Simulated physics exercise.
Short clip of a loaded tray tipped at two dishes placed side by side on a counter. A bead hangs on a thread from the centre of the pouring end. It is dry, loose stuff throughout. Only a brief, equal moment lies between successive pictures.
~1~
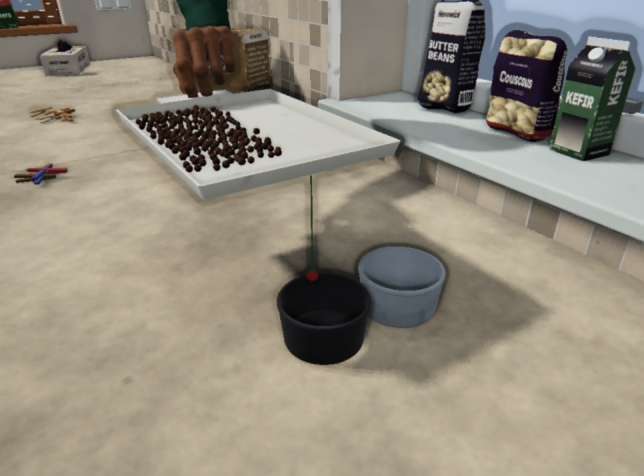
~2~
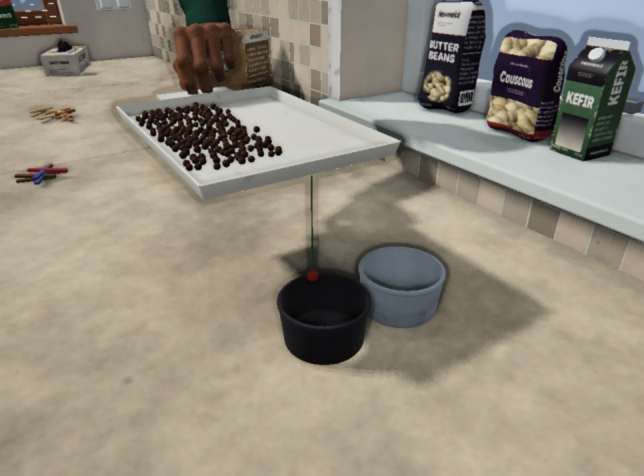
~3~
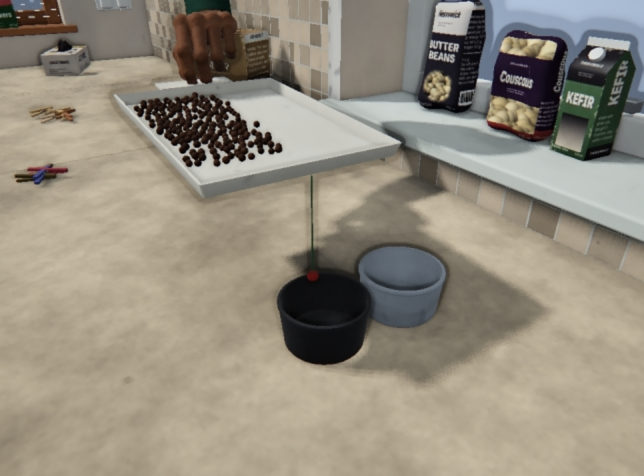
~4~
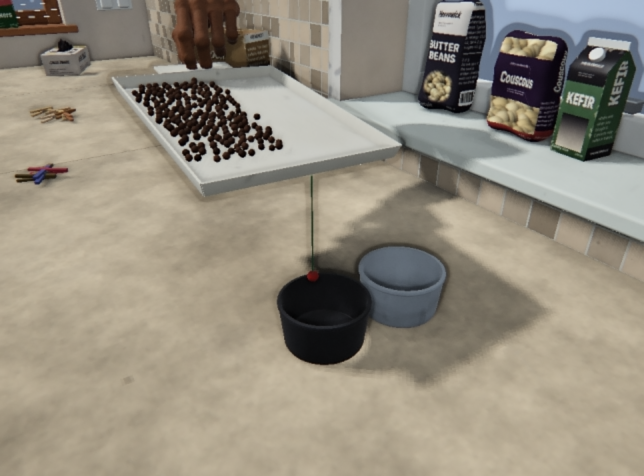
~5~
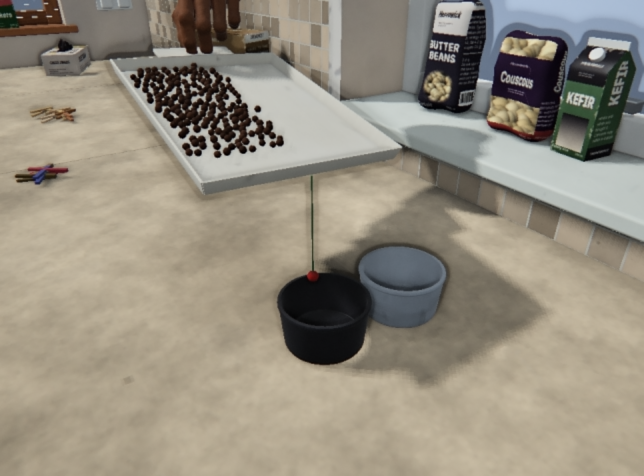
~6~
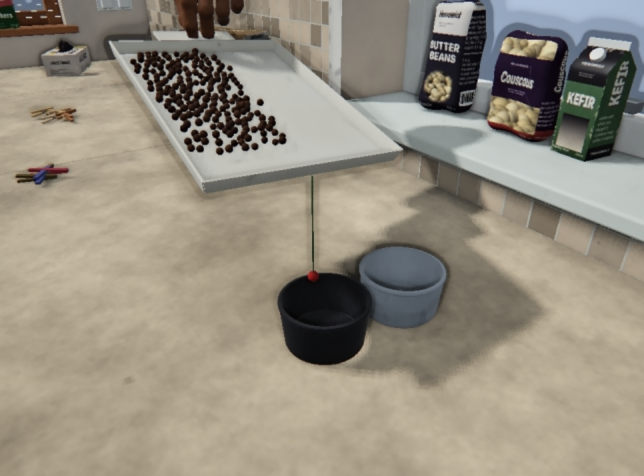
On a kitchen counter, a hand raises the far end of a tray of dark berries.
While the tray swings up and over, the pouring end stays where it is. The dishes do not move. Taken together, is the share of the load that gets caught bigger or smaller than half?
Bigger.
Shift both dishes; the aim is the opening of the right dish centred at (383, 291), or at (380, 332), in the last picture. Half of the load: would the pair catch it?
Past half, then shy of half.
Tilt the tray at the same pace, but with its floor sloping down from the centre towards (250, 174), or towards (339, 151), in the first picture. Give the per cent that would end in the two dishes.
First case about 0 percent; second case about 80 percent.
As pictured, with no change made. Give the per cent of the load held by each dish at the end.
At the end, 30 percent of the load sits in the left dish and 30 percent in the right dish.
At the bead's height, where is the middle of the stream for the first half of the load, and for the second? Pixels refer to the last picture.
Near (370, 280) to start, and near (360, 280) afterwards.
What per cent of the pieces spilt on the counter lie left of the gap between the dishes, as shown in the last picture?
That would be roughly 40 per cent.
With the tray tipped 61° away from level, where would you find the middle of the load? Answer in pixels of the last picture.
Somewhere about (337, 166).
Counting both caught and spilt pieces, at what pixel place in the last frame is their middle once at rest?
About pixel (359, 325).
Just after the last frame, tray tipped steeply; the larger part on the tray; just a few in the left dish; just a few in the right dish; about a tenth outside both; about a tenth in the air.
A moment on, tray tipped right over; roughly a third on the tray; about a tenth in the left dish; about a tenth in the right dish; roughly a quarter outside both; roughly a quarter in the air.
Further on, tray tipped past a quarter turn; roughly a third in the left dish; roughly a third in the right dish; roughly a third outside both.
When it is over, tray tipped past a quarter turn; roughly a third in the left dish; roughly a third in the right dish; roughly a third outside both.
